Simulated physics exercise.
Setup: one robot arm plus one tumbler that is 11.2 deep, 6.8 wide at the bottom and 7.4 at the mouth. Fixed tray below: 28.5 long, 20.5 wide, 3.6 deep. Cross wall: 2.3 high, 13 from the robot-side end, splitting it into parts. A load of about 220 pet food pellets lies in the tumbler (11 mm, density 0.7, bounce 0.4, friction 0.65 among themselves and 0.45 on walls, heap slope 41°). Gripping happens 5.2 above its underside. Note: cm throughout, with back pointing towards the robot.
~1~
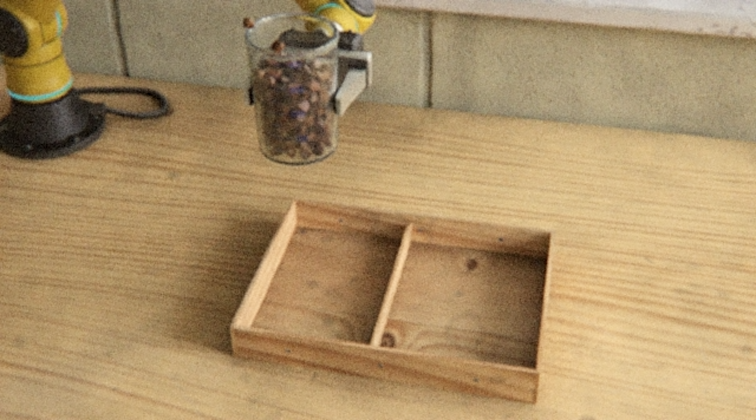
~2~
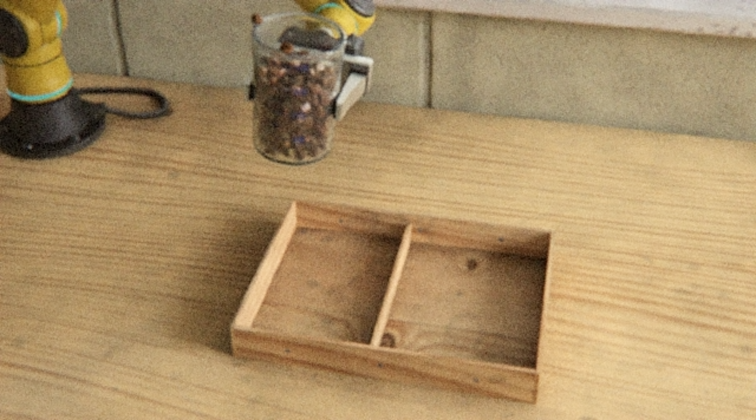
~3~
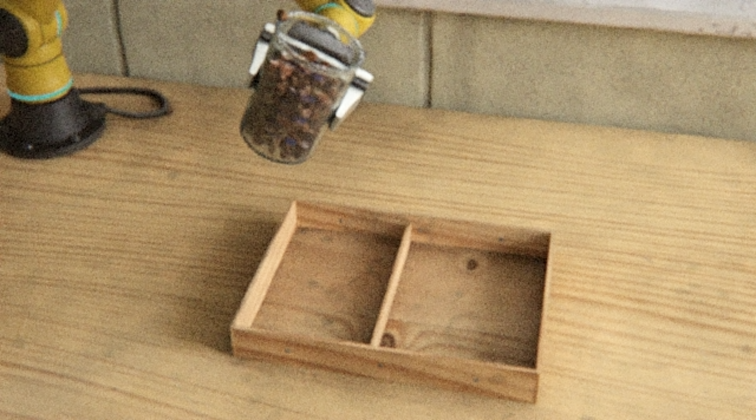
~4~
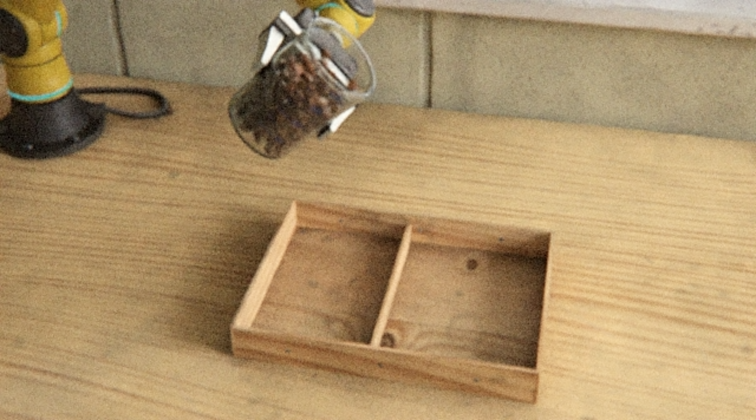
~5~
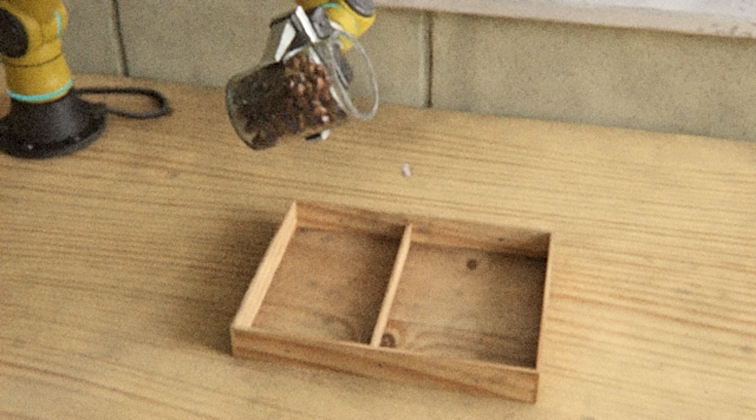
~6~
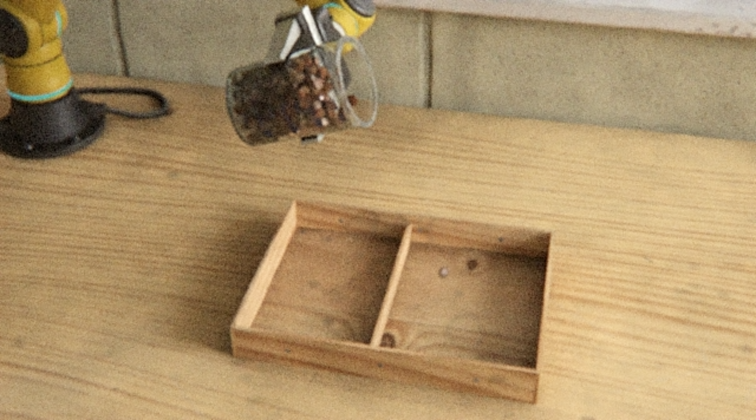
To begin with, a robot arm holds a clear tumbler of small brownish pellets upright above a wooden tray split into two parts. The arm steadily tilts the tumbler over to the right until it lies nearly sideways, and a single pellet drops into the tray's right-hand part.
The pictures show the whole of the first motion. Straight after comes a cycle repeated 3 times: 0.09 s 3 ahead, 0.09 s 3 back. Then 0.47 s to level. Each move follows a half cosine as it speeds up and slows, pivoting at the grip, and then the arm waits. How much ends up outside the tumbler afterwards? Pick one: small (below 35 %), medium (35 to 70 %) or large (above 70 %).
Small.
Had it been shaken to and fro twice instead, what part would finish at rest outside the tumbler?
That change gives some 15 percent.
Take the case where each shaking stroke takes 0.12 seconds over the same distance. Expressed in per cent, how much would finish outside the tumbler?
I'd expect close to 5 per cent then.
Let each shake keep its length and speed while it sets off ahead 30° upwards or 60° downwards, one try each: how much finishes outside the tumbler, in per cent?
You'd get some 35 per cent with the first setting and some 0 per cent with the second.
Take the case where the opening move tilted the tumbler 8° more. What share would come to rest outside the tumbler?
About 40 percent.
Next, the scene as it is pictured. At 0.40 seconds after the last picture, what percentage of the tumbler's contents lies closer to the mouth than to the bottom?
That share comes to roughly 40 percent.
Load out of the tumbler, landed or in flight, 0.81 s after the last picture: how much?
Roughly 20 percent by that moment.
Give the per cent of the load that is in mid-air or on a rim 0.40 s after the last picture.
Logged share: Close to 6 per cent.
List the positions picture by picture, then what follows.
Tumbler middle at (295, 92), level; upper third of the load around (294, 80), from x 250 to 330, top at y 25; 225 in the tumbler, in the first picture.
Tumbler middle at (296, 92), tilted 7° forward; upper third of the load around (295, 79), from x 255 to 330, top at y 20, in the second picture.
Tumbler middle at (297, 93), tilted 24° forward; upper third of the load around (293, 80), from x 250 to 335, top at y 15, in the third picture.
Tumbler middle at (299, 94), tilted 46° forward; upper third of the load around (294, 79), from x 240 to 355, top at y 55, in the fourth picture.
Tumbler middle at (299, 95), tilted 63° forward; upper third of the load around (291, 79), from x 240 to 405, top at y 60; 224 in the tumbler, 1 in flight or on a rim, in the fifth picture.
Tumbler middle at (300, 95), tilted 70° forward; upper third of the load around (290, 79), from x 240 to 445, top at y 60; 224 in the tumbler, 1 in the far-side part, in the sixth picture.
Then, 0.40 s after the last picture, tilted 70° forward, highest piece 25 above the table; 197 in the tumbler, 14 in the far-side part, 14 in flight or on a rim.
Then, 0.81 s after the last picture, tilted 27° forward, highest piece 28 above the table; 176 in the tumbler, 43 in the far-side part, 5 in the robot-side part, 1 on the table or floor.
Then, 1.21 s after the last picture, level, highest piece 28 above the table; 176 in the tumbler, 43 in the far-side part, 5 in the robot-side part, 1 on the table or floor.
Then, 2.26 s after the last picture, level, highest piece 28 above the table; 176 in the tumbler, 43 in the far-side part, 5 in the robot-side part, 1 on the table or floor.
Final count, 176 in the tumbler, 43 in the far-side part, 5 in the robot-side part, 1 on the table or floor. That is 22 % outside the tumbler.
